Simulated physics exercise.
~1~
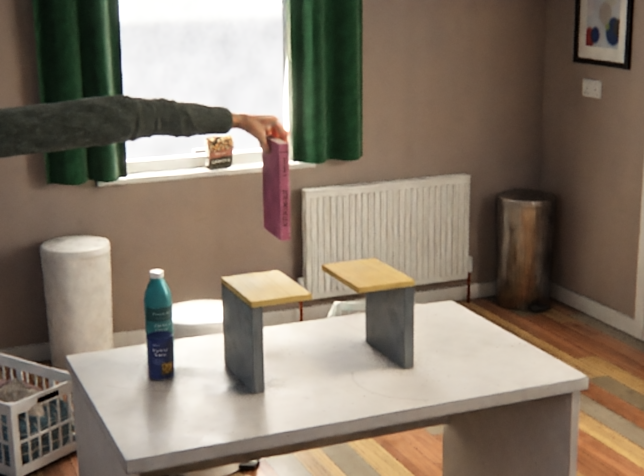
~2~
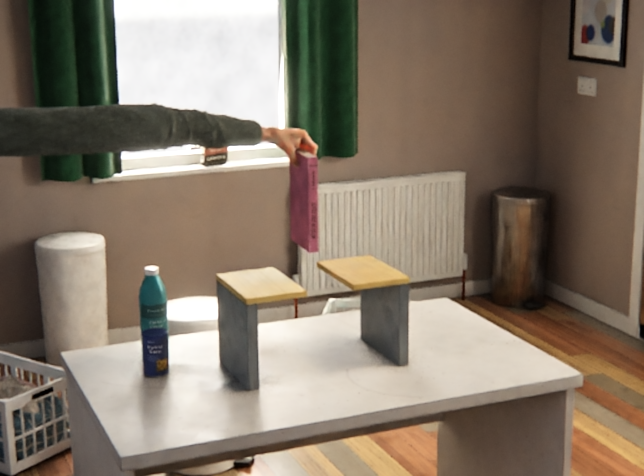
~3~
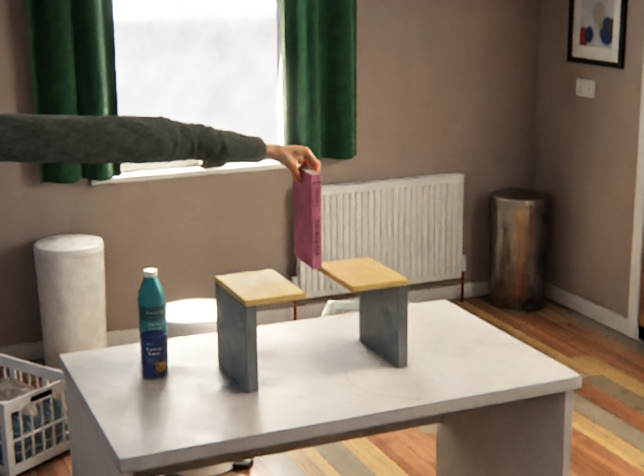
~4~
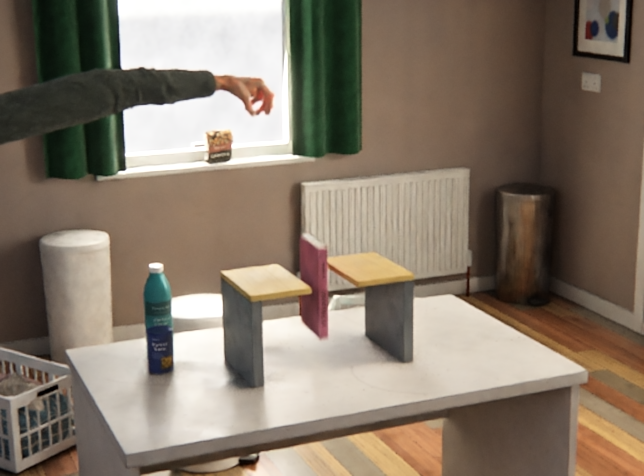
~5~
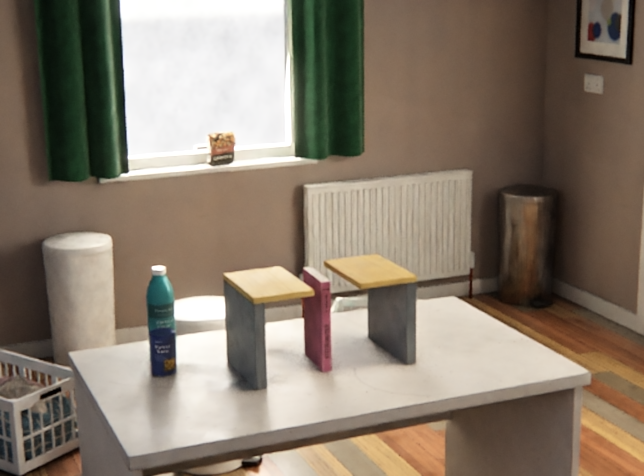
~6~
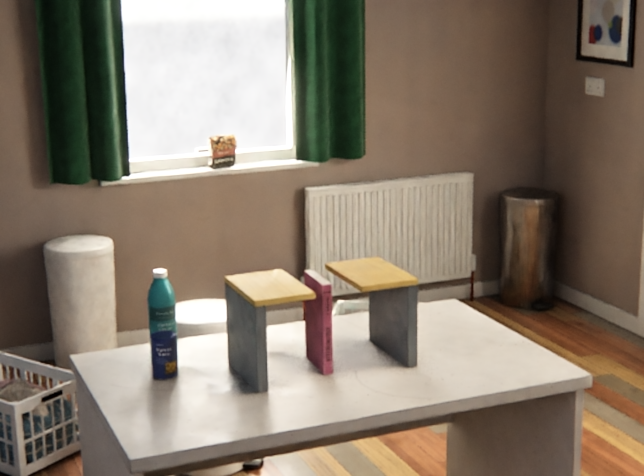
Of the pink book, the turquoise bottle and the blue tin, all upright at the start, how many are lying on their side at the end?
None of them are lying on their side. The pink book stands upright between the supports, and the bottle and tin are still upright on the left.
